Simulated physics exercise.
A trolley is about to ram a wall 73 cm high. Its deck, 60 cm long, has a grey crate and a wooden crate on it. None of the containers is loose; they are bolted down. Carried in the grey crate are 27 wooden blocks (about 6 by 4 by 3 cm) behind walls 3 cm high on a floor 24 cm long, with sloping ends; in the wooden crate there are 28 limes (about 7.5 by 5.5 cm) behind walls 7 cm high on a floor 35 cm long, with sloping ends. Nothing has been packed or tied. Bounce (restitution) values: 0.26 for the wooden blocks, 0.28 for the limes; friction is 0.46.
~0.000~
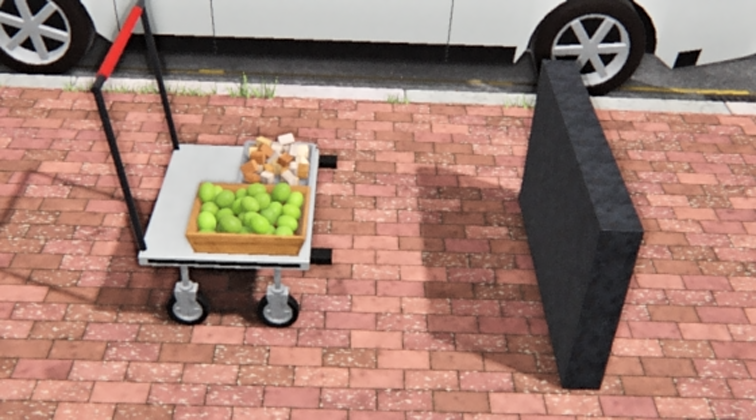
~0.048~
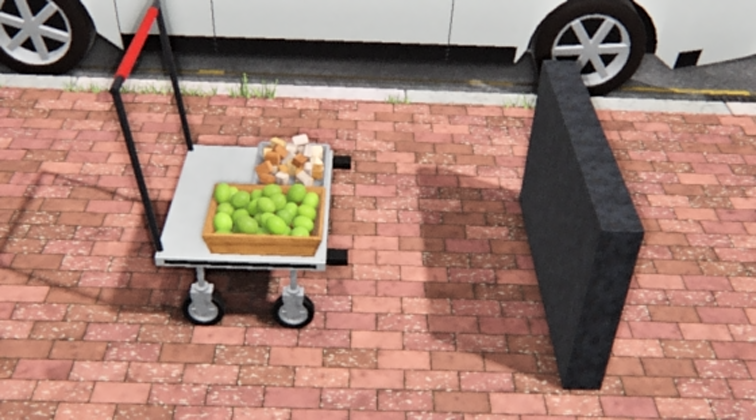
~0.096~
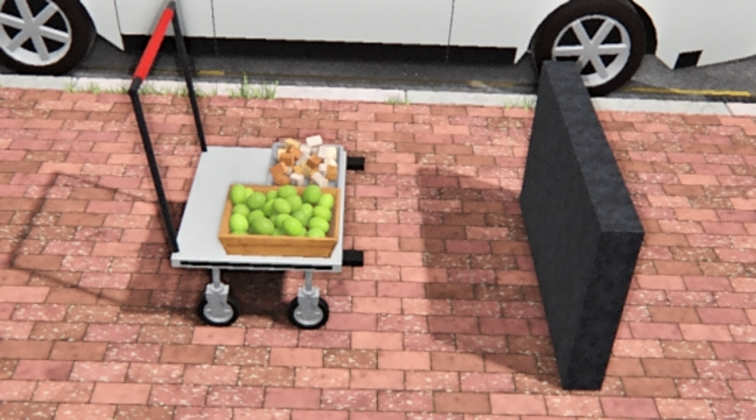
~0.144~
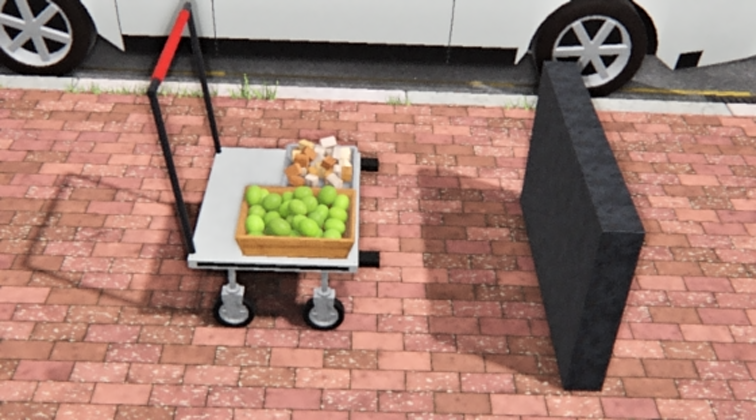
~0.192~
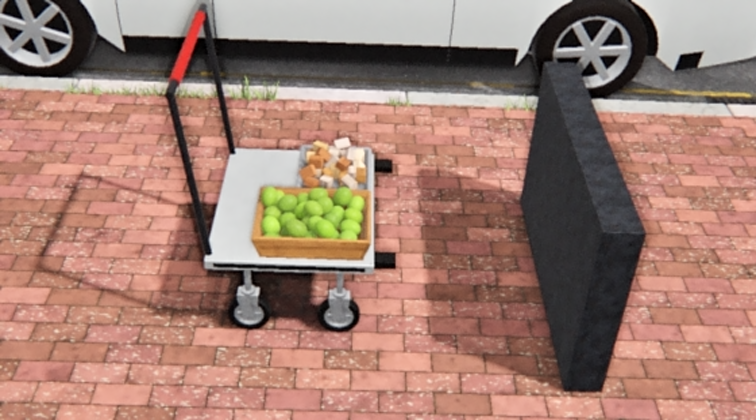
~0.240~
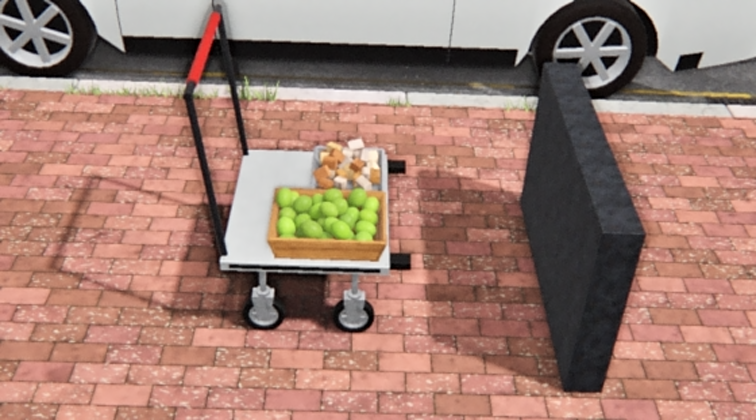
A trolley with a red-topped handle rolls steadily to the right across brick paving toward a dark upright wall, carrying a wooden crate of green limes and a grey crate of wooden blocks, while a white vehicle stands behind.
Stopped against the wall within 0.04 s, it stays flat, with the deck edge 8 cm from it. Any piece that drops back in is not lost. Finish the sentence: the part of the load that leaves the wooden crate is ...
Less than one sixth of it.
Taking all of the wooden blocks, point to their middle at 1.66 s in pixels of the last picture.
In the last view they're centred near (494, 175).
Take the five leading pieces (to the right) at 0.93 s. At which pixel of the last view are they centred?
They're centred near (527, 172).
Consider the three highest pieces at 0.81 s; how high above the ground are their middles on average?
I'd put it close to 50 cm.
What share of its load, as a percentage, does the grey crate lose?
The grey crate comes in at 15 in a hundred.
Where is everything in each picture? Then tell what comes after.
In the first picture (places track the rim corner closest to us here, unless another is named), wooden crate (189, 233); grey crate (by its farthest rim corner) (313, 144); 85 cm to go; all still inside.
Wooden crate (205, 234); grey crate (327, 145); 79 cm to go, in the second picture.
Wooden crate (222, 235); grey crate (341, 146); 74 cm to go, in the third picture.
Wooden crate (238, 236); grey crate (355, 147); 68 cm to go, in the fourth picture.
Wooden crate (255, 238); grey crate (368, 148); 63 cm to go, in the fifth picture.
Wooden crate (270, 239); grey crate (382, 149); 57 cm to go; all still inside, in the sixth picture.
After 0.71 s, impact.
After 0.81 s, the grey crate is down by 1 of 27 and the wooden crate has all 28.
After 0.93 s, the grey crate is down by 4 of 27 and the wooden crate has all 28.
After 1.16 s, the grey crate is down by 4 of 27 and the wooden crate has all 28.
Outcome (at 1.66 s), the grey crate is down by 4 of 27 and the wooden crate has all 28. Asked share, 0 of 28, 0 per cent.
